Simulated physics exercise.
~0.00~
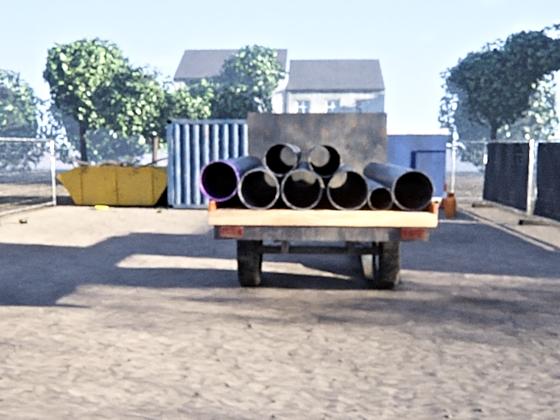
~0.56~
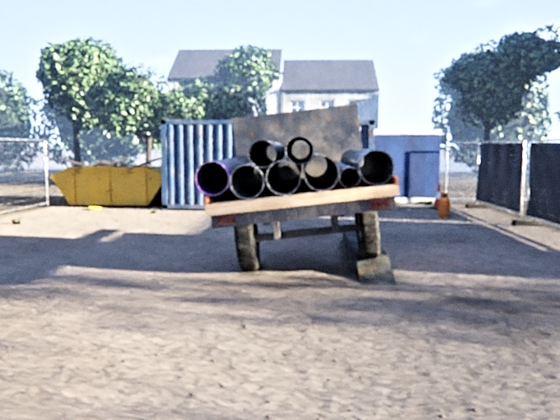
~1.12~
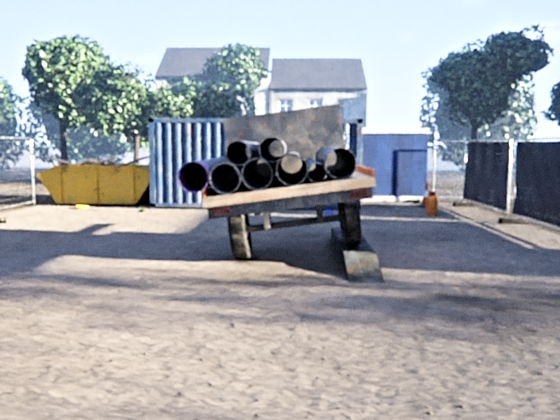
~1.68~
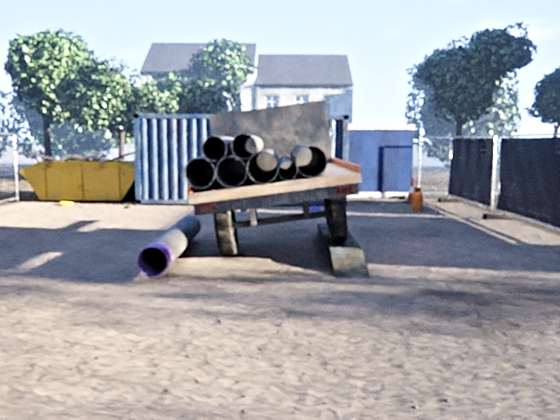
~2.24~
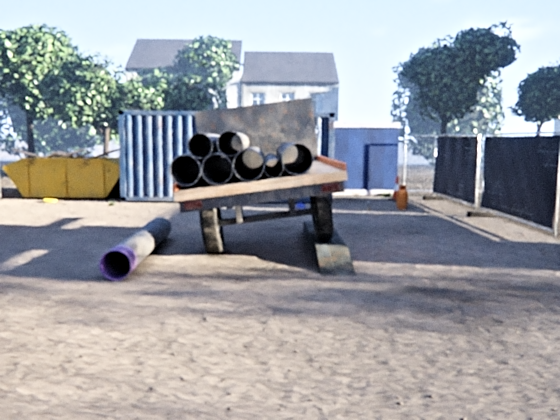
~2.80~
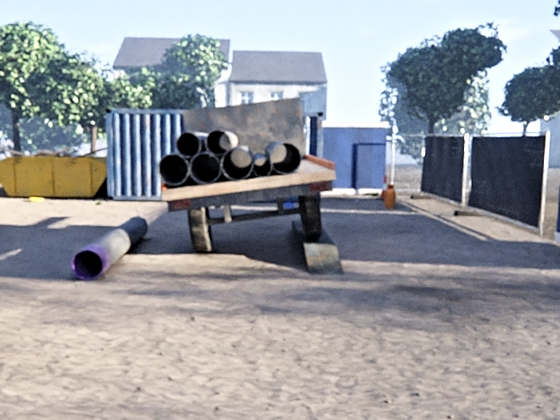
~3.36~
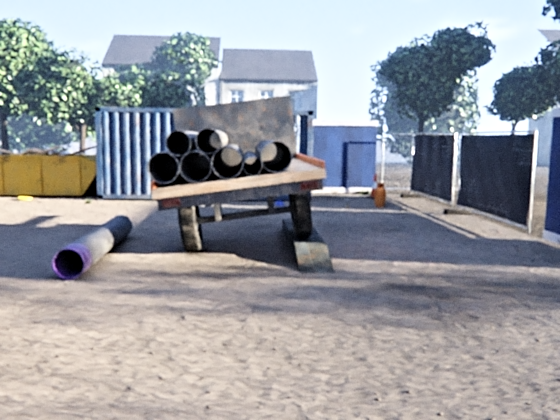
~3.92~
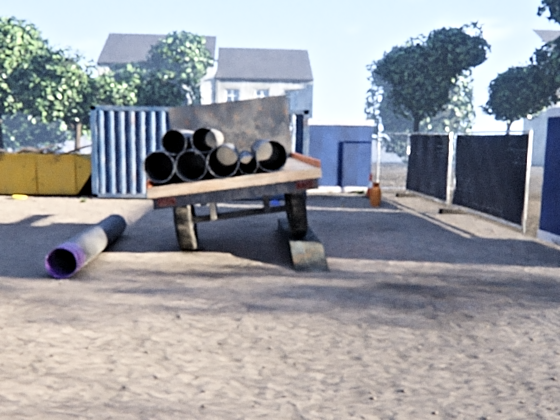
To begin with, a flat trailer stands in a dirt yard, seen from behind, with a stack of dark pipes on its deck and a purple-rimmed one at the left edge. The right wheel then rides up on a raised block, so the deck tilts down to the left and the pipes shift that way. The purple pipe slips over the low left side and drops to the ground. It rolls a little farther left while the view pans right. Finally, it lies still on the dirt beside the leaning trailer, with the other pipes still aboard.
